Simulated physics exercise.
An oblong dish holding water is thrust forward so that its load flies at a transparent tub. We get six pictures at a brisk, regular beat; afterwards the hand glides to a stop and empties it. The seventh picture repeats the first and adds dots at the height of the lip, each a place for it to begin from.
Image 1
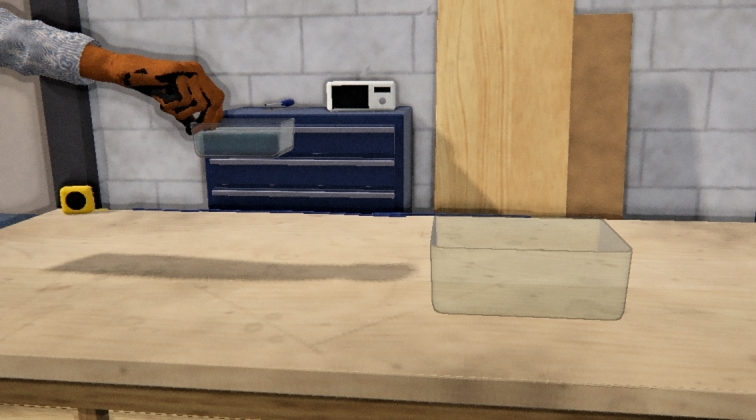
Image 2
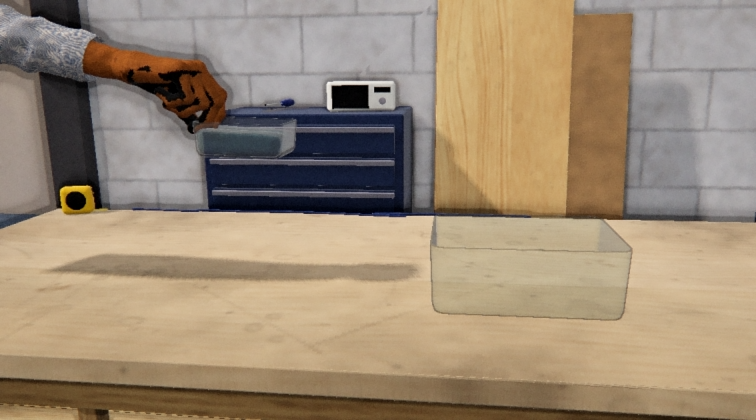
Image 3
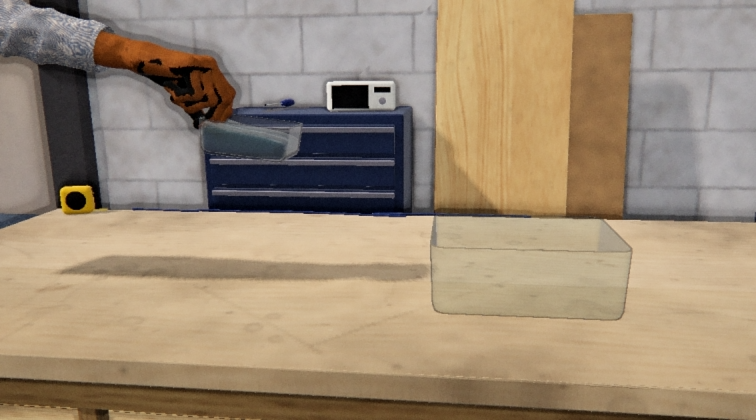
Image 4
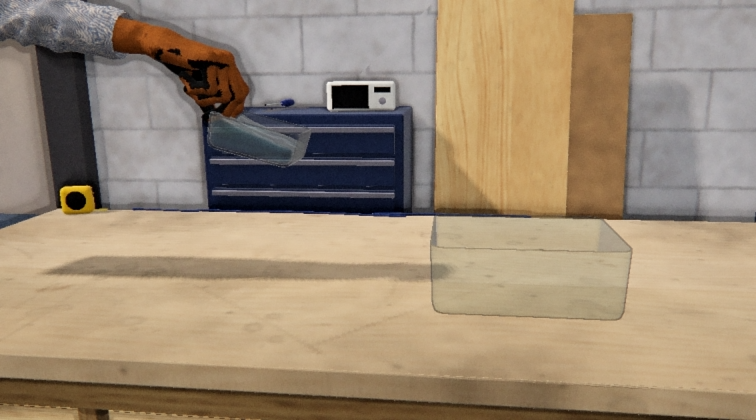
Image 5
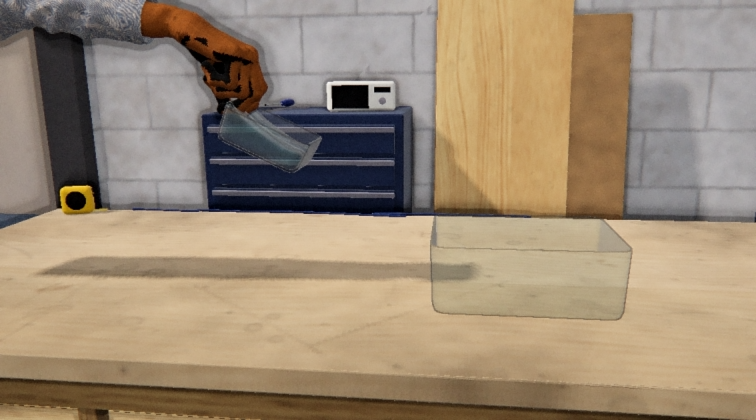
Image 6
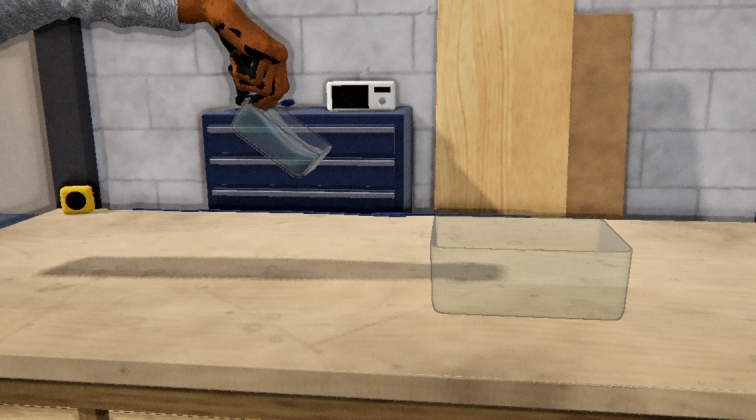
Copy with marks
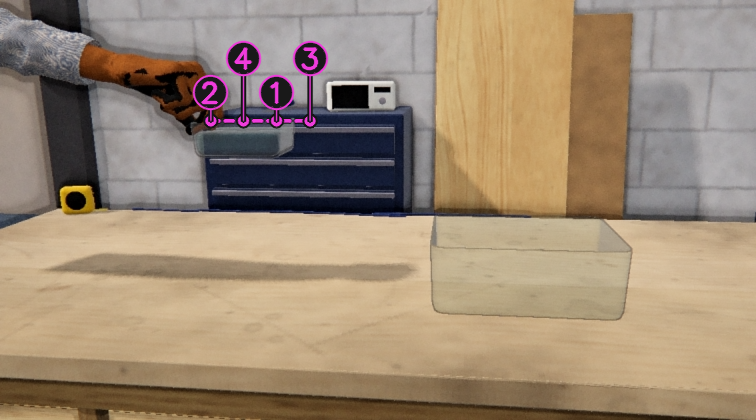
An orange-gloved hand with a grey sleeve holds a small transparent dish of bluish water at upper left, seen from a fixed, level view across a workshop bench. A clear, empty-looking tub sits on the pale wooden tabletop at right, before blue drawers, wooden boards and a grey block wall. The hand moves rightward, steadily tilting the dish's right end downward, while its shadow slides right across the table.
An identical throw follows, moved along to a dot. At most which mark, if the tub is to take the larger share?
Choose 3.
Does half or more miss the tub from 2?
Yes, it does.
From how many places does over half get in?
One of them.
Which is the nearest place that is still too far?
The answer is 1.
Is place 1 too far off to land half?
Yes.
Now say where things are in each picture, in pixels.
The first picture shows upright, lip at (286, 120); tub from (432, 311) to (623, 319); nothing has left yet.
The second picture shows upright, lip at (288, 122); nothing has left yet.
The third picture shows tipped about 7°, lip at (294, 126); nothing has left yet.
The fourth picture shows tipped about 15°, lip at (304, 132); nothing has left yet.
The fifth picture shows tipped about 25°, lip at (314, 140); nothing has left yet.
The sixth picture shows tipped about 37°, lip at (325, 149); nothing has left yet.
In magenta, 1 at (276, 120); 2 at (210, 120); 3 at (310, 120); 4 at (243, 120).
Choosing 1, about 18 % lands in the tub, 76 % falls short and 7 % goes beside or beyond.
Choosing 2, about 0 % lands in the tub, 100 % falls short.
Choosing 3, about 77 % lands in the tub, 18 % falls short and 5 % goes beside or beyond.
Choosing 4, about 0 % lands in the tub, 96 % falls short and 4 % goes beside or beyond.
